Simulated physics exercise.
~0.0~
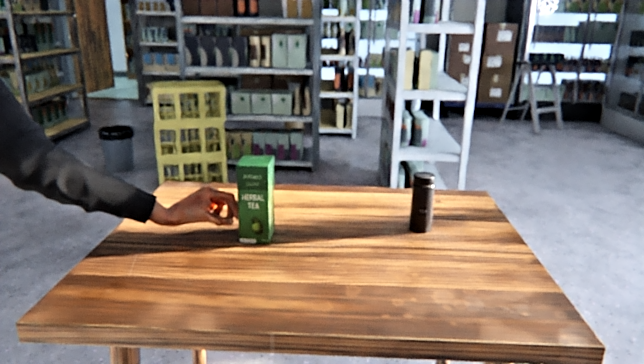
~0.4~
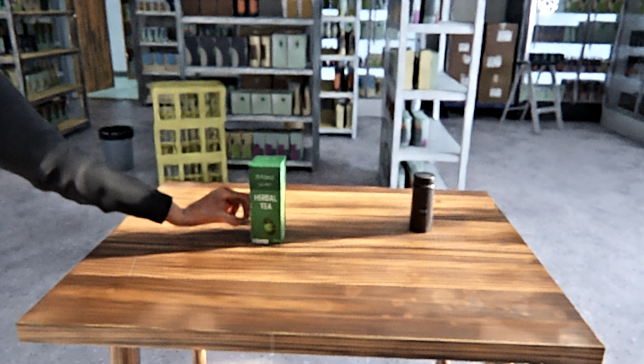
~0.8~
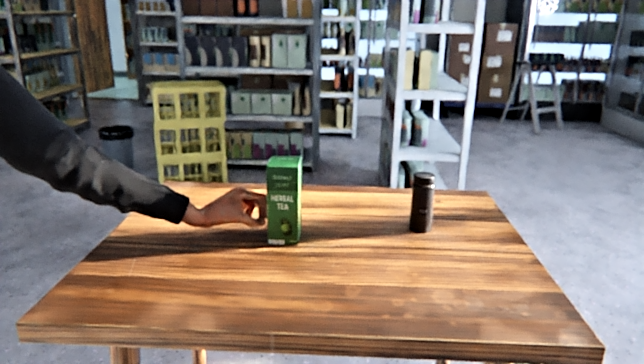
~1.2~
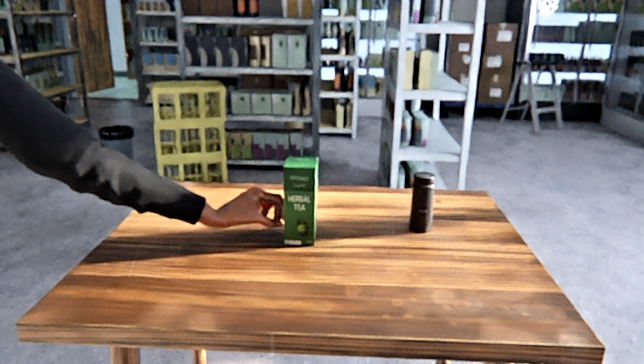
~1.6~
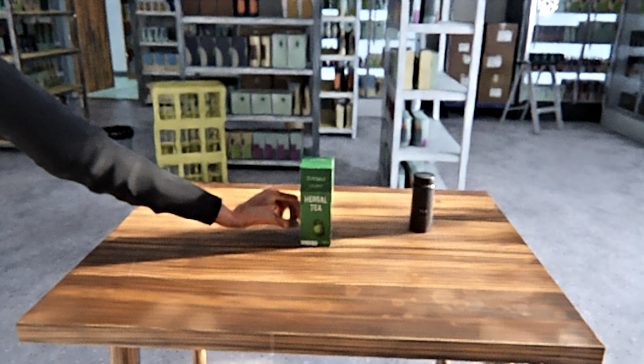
At first, a dark-sleeved arm reaches in from the left over a wooden table, its hand against an upright green carton of herbal tea, while a small black shaker stands further right. Shelves, a yellow crate and a bin fill the room behind. The hand pushes the carton to the right, and it slides a little across the tabletop. It keeps sliding steadily as the arm stretches further in, narrowing the gap to the shaker. Finally, the carton stands upright, clearly right of where it began, and the shaker remains untouched in its place.
